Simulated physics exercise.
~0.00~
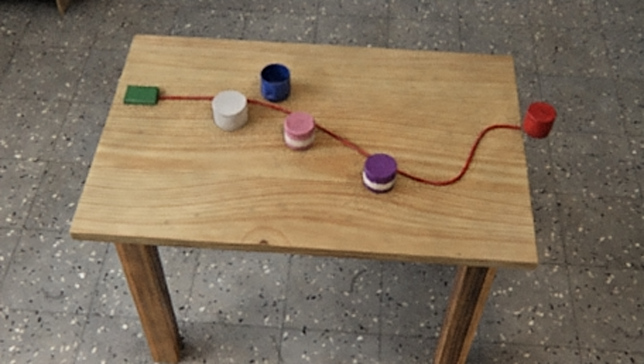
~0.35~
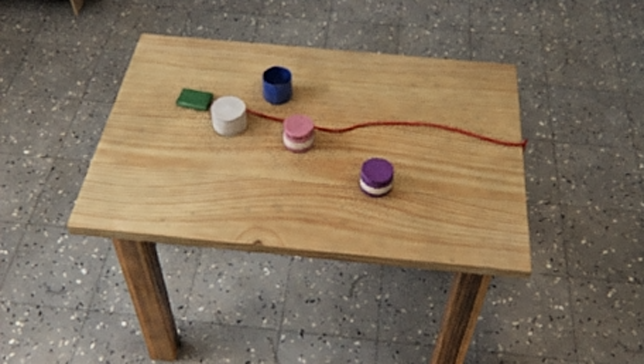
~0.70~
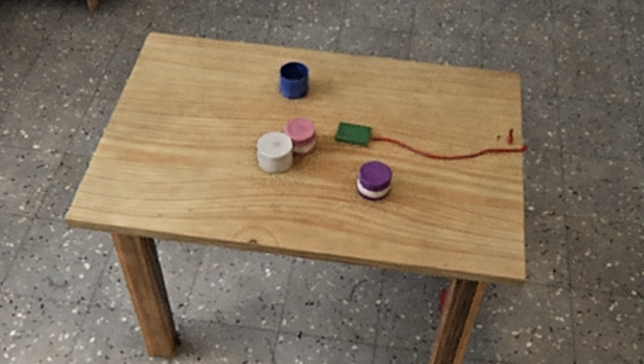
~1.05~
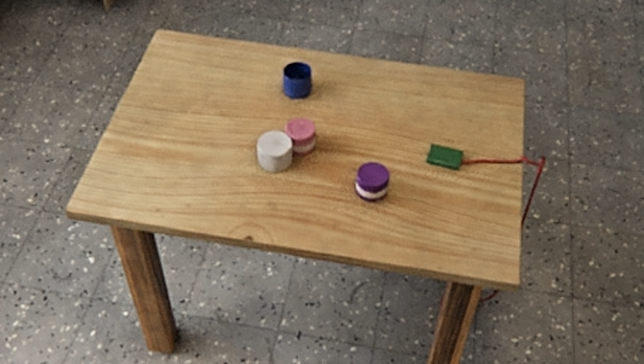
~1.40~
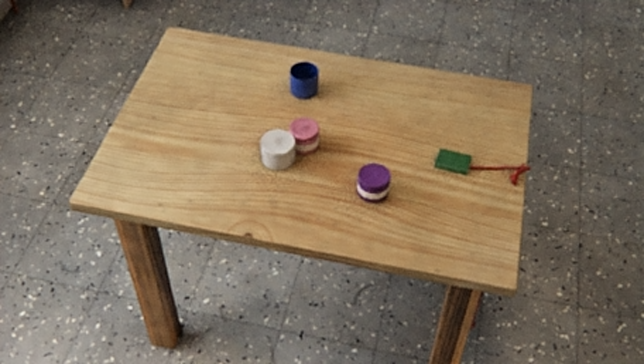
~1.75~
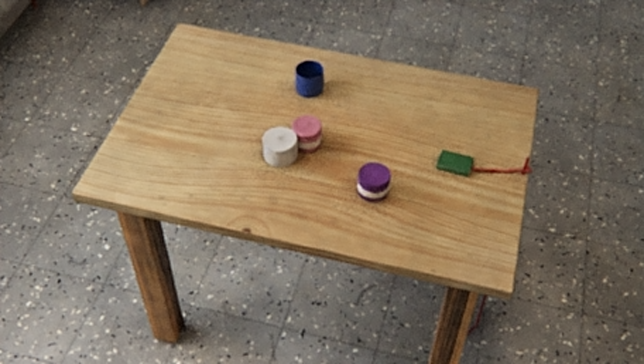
A red container dropped off the right side of a wooden table, pulling its red cord and the green block tied to it across the top; the block nudged a white tub against a pink tin and stopped near the right edge, still on the table.
